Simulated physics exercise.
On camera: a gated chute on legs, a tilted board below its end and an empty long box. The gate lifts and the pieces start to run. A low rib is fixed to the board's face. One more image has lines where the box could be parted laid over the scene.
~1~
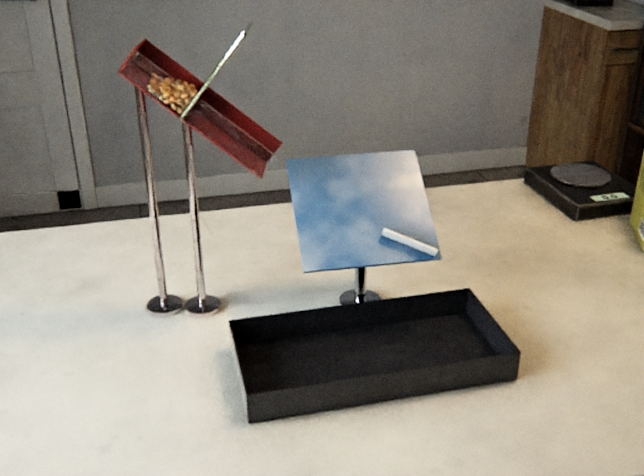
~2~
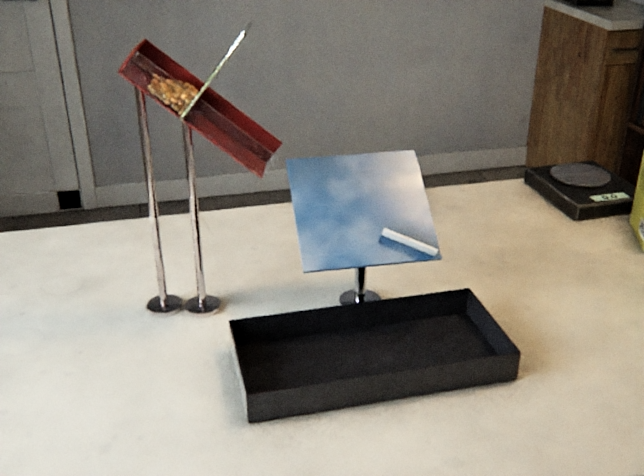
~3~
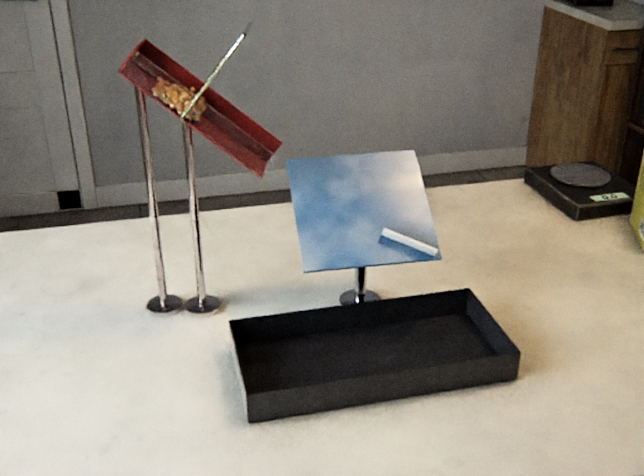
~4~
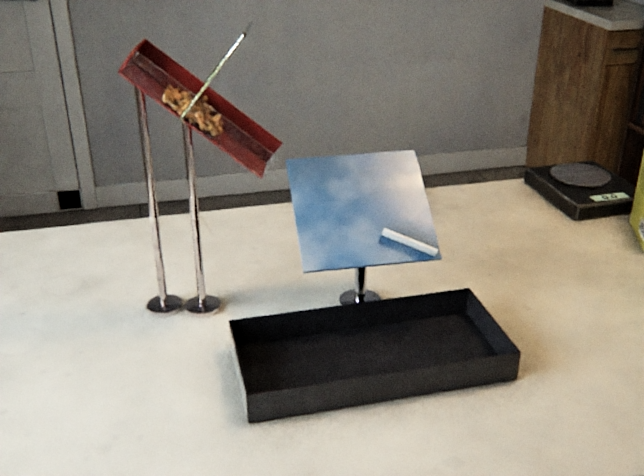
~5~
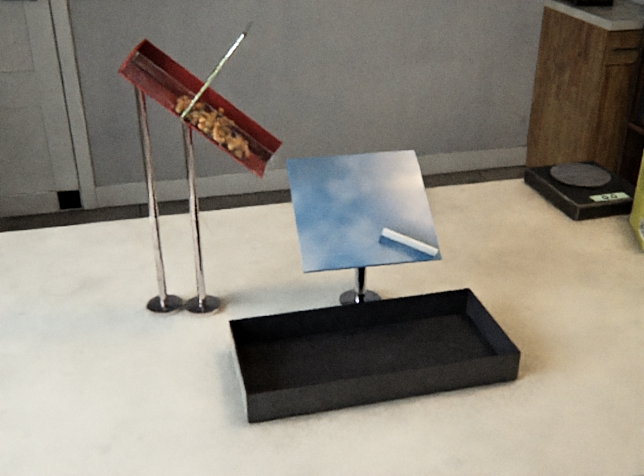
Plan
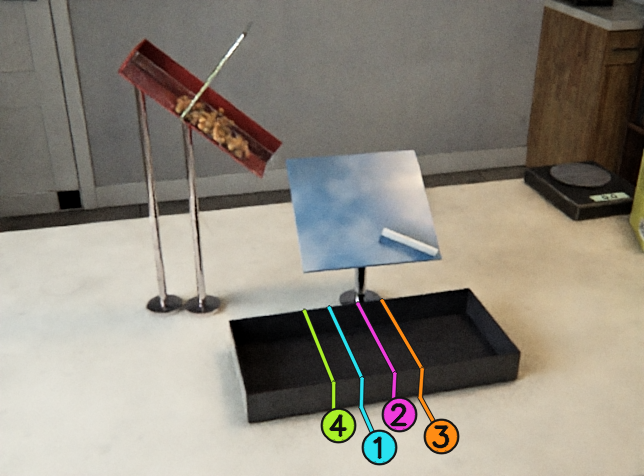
Small brownish pieces bunched behind a thin gate in a sloping red chute started sliding down to the right as it lifted, passing beneath it and spreading along the lower part, above a blue board and an empty black box.
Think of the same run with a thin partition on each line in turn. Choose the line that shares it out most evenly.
Choose 3.
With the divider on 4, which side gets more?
Right.
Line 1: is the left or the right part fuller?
The right side.
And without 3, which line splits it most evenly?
Here it is line 2.
On the marked copy, line 1 crosses the front rim at (361, 377); line 2 crosses the front rim at (394, 372); line 3 crosses the front rim at (421, 368); line 4 crosses the front rim at (333, 382).
With 1, of what is caught, just a few on the left of the divider, almost all on the right.
With 2, of what is caught, roughly a quarter on the left of the divider, the larger part on the right.
With 3, of what is caught, roughly a third on the left of the divider, roughly two thirds on the right.
With 4, of what is caught, about a tenth on the left of the divider, almost all on the right.
